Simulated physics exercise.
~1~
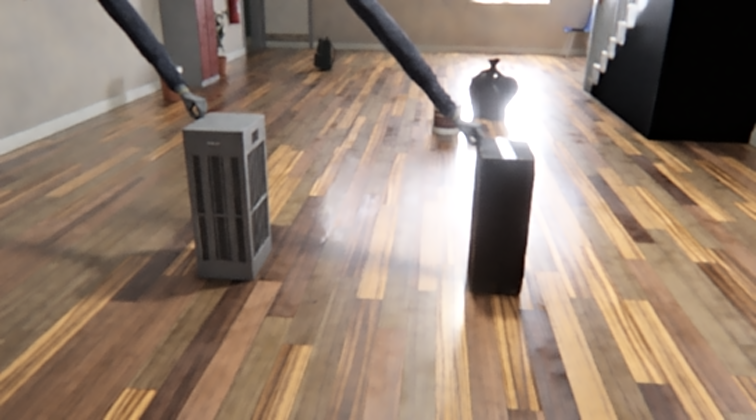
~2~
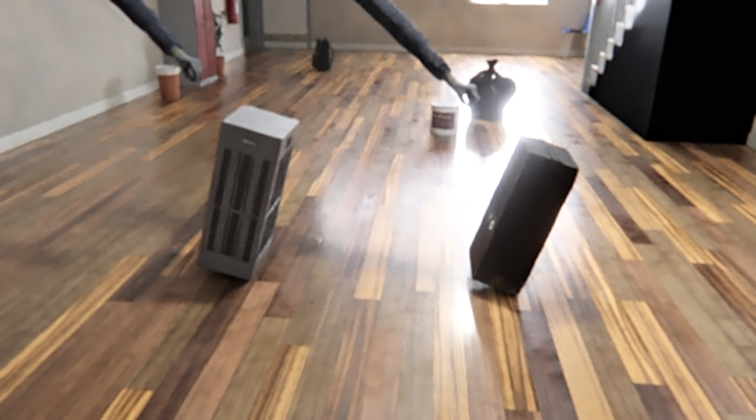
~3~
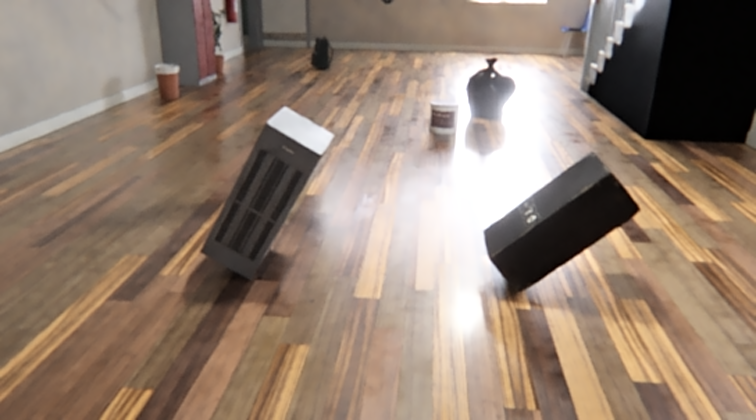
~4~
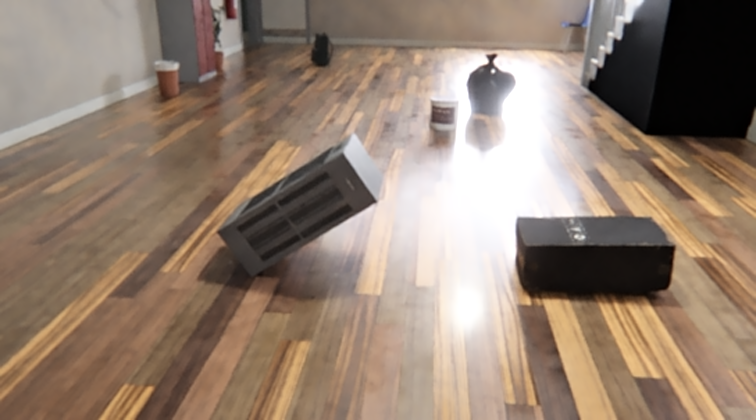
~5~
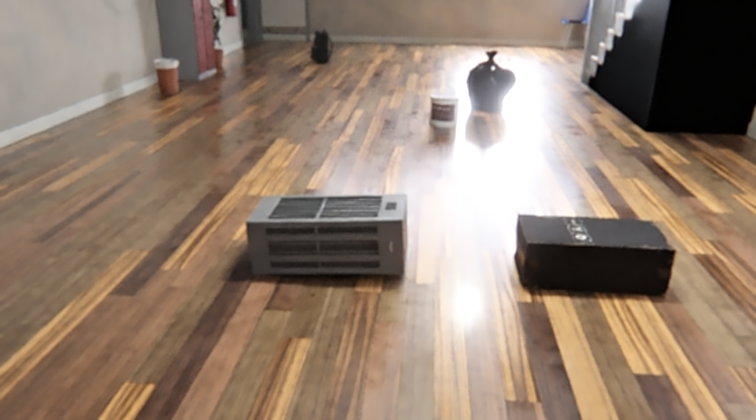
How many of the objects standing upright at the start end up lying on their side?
Two of them end up on their side, the grey crate and the black box.
